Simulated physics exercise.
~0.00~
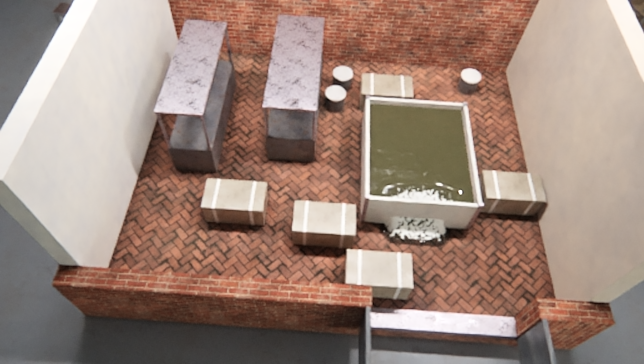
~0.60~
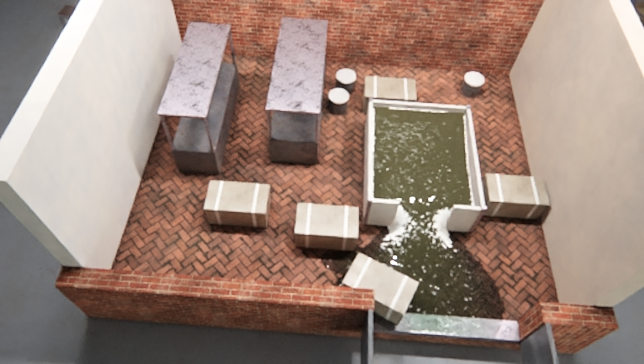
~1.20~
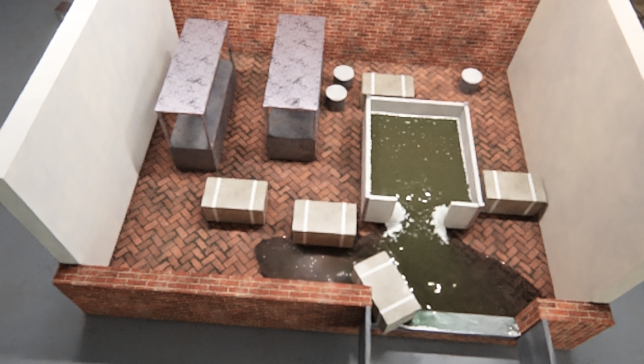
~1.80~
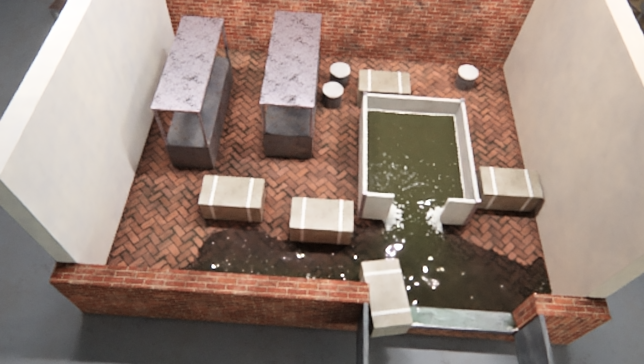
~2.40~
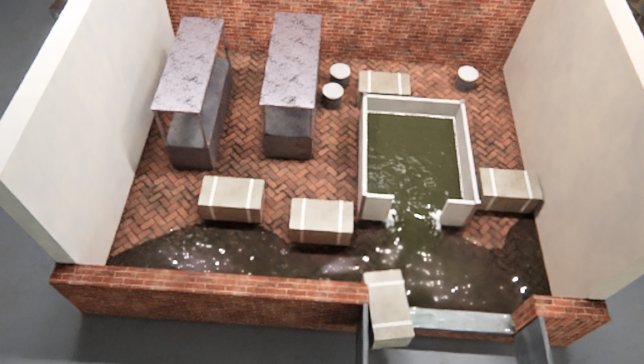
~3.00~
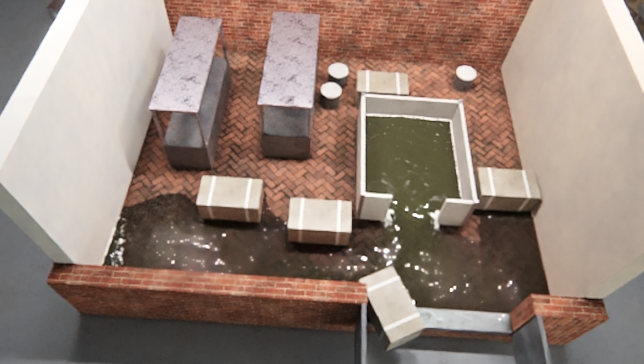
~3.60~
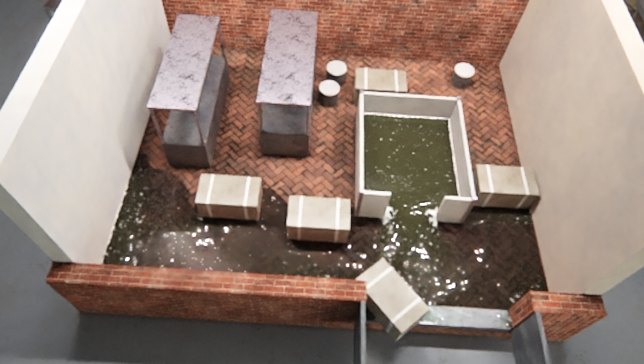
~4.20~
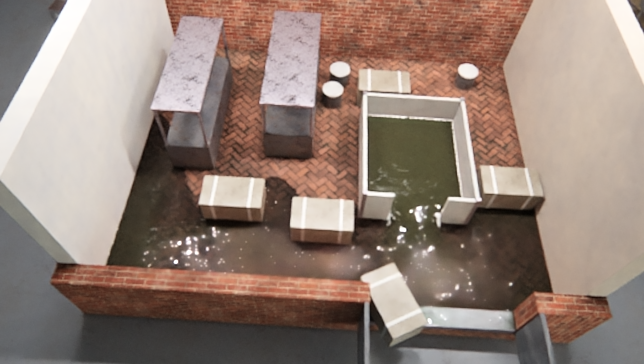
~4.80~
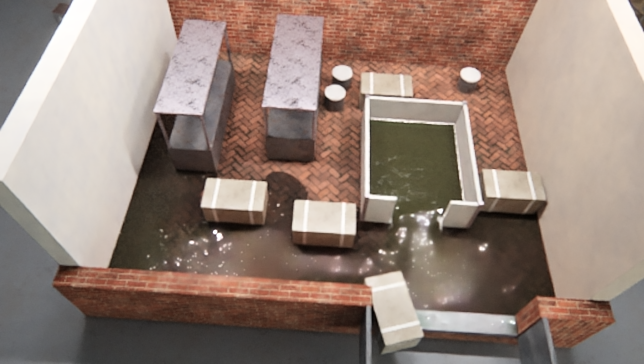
Murky green water burst from the near side of a white-walled tank in a brick yard, shoving one strapped trunk against the gap in the low front wall, then spread left across the floor, leaving the trunk tilted there while everything else stayed put.
